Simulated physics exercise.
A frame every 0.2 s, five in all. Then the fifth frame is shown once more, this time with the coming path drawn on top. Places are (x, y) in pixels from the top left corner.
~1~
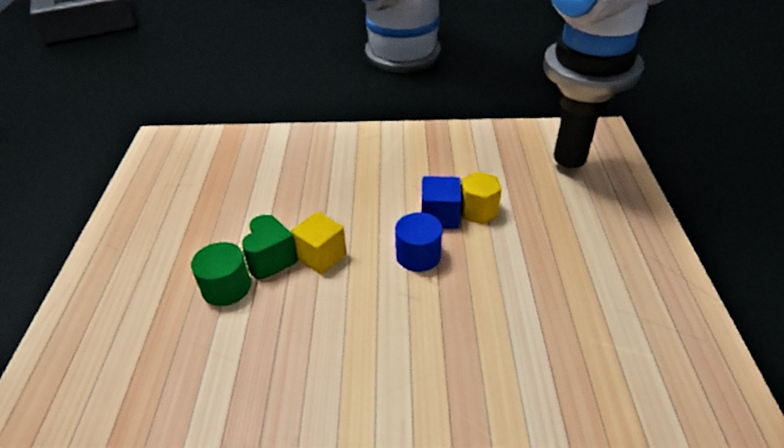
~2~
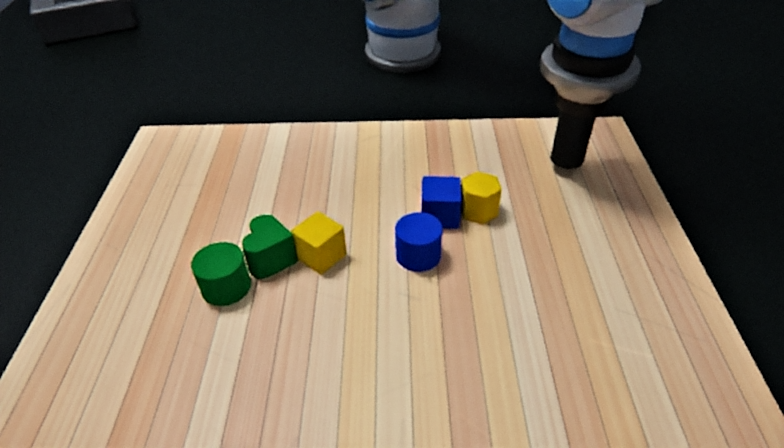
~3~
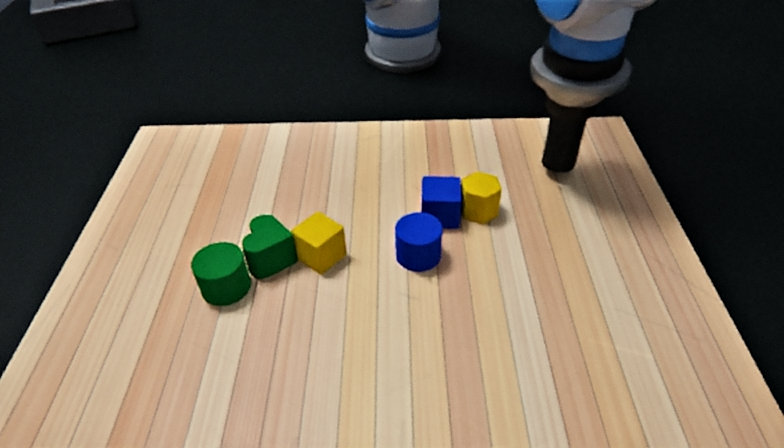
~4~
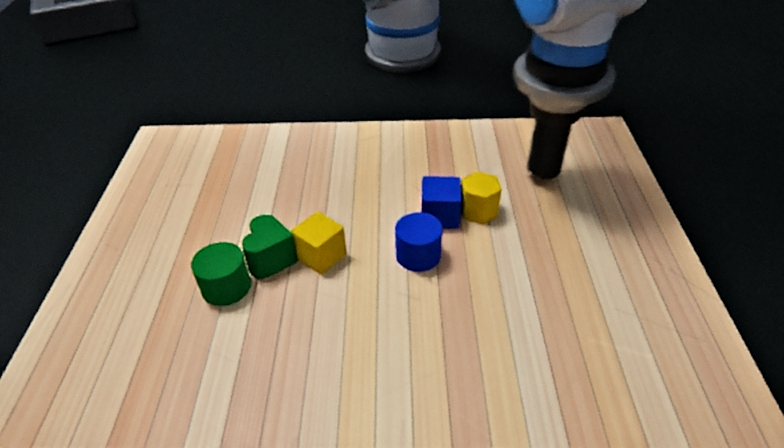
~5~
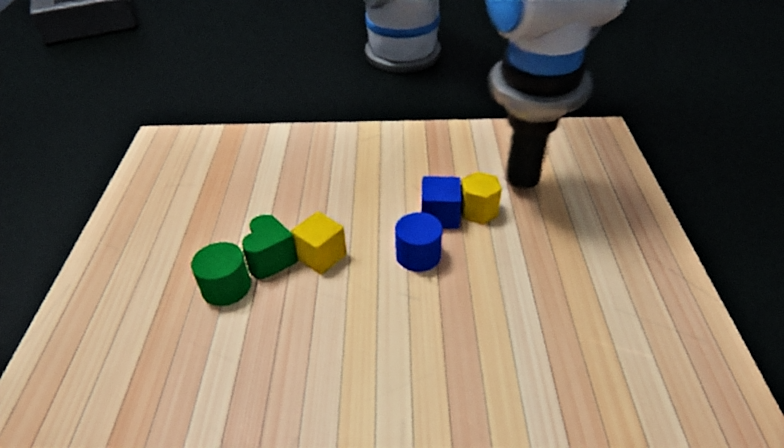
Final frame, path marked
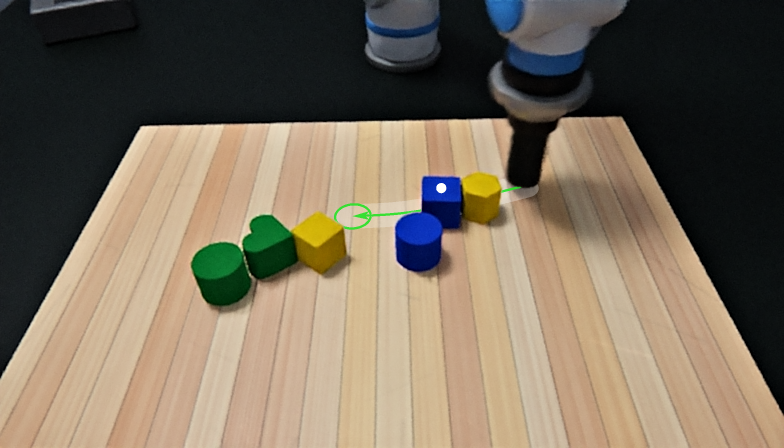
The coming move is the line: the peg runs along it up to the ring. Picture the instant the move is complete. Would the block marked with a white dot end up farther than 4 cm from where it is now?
In short: Yes.
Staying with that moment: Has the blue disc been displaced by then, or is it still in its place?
By the last moment, the blue disc will have left its place.
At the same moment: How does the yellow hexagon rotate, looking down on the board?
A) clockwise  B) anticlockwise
B - anticlockwise.
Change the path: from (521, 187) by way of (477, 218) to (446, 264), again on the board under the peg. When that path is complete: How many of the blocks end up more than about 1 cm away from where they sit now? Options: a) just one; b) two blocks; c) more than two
c.
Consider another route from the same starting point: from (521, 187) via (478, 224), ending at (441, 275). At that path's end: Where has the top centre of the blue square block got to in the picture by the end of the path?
Put as a pixel place, it's (399, 190).
The drawn path runs from (521, 187) by way of (469, 200) and (413, 212) to (353, 216); the dot is on the blue square block.
On the path given first. One third of the way, peg (469, 191); blue square block (430, 191), turned 10° clockwise; yellow hexagon (471, 197).
Two thirds of the way, peg (411, 203); blue disc (408, 240); blue square block (386, 211); yellow hexagon (468, 201), turned 35° anticlockwise.
At the end, peg (352, 207); yellow square block not moved; blue disc (408, 240); blue square block (369, 219), turned 60° anticlockwise; yellow hexagon (468, 201), turned 35° anticlockwise.
